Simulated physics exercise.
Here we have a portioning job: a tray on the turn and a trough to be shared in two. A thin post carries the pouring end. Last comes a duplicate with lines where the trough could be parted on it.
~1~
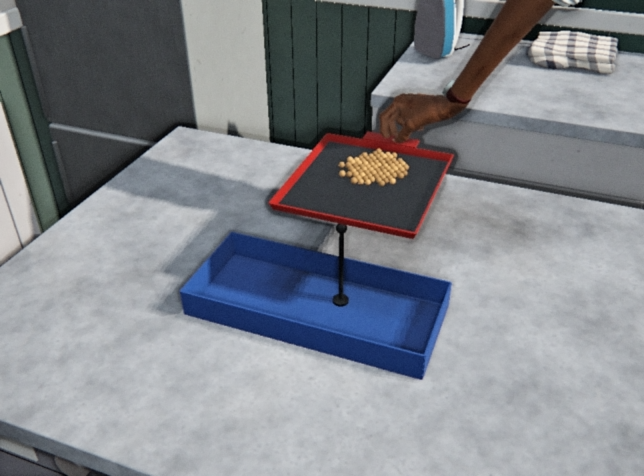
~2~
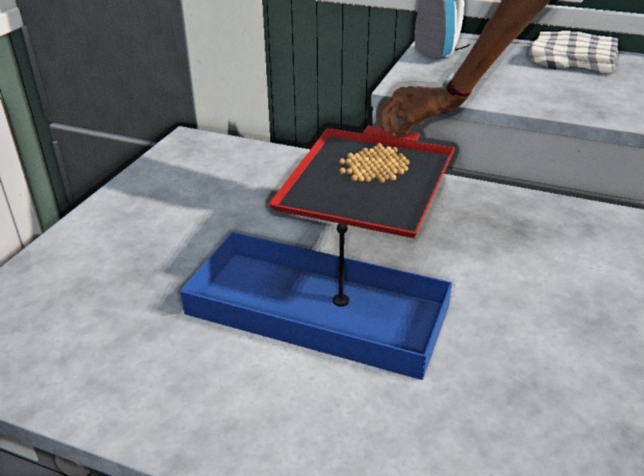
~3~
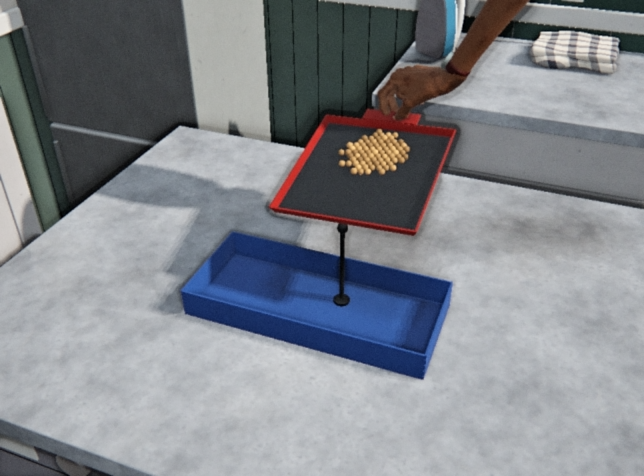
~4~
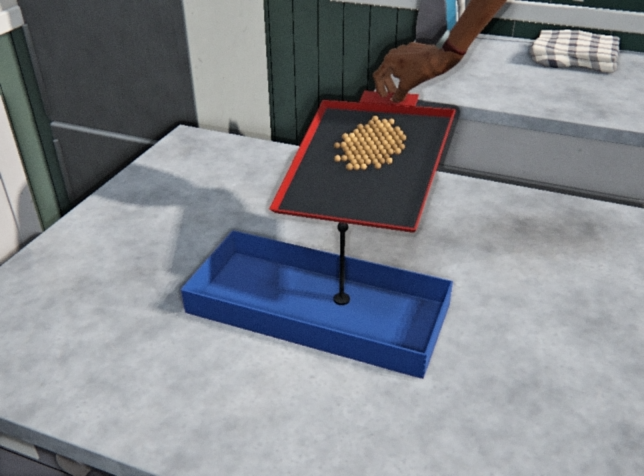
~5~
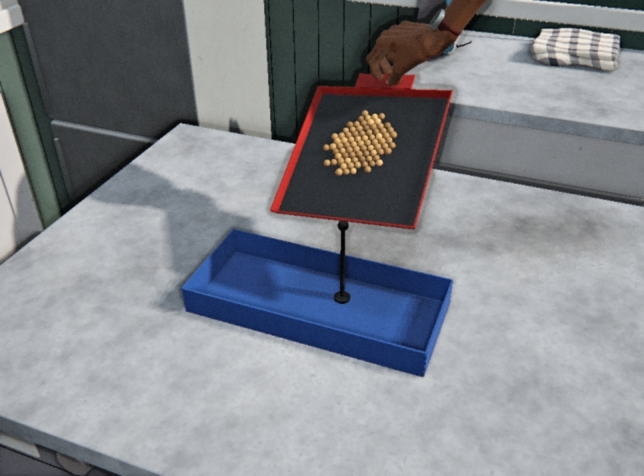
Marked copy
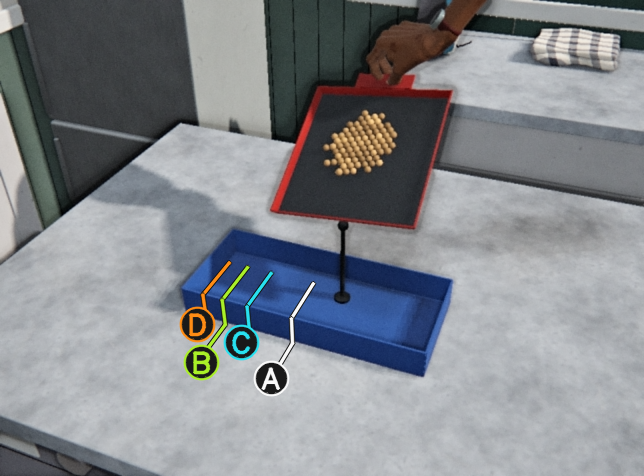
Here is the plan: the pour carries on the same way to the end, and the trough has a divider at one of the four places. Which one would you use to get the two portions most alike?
Take C.
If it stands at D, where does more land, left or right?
More lands on the right.
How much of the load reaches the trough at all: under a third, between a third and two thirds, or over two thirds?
About that: Over two thirds.
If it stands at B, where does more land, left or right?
The right side.
On the marked copy, line A crosses the front rim at (291, 317); line B crosses the front rim at (222, 299); line C crosses the front rim at (247, 305); line D crosses the front rim at (203, 294).
With A, of what is caught, all but a few on the left of the divider, a small share on the right.
With B, of what is caught, a small share on the left of the divider, all but a few on the right.
With C, of what is caught, close to half on the left of the divider, close to half on the right.
With D, of what is caught, only a few on the left of the divider, all but a few on the right.
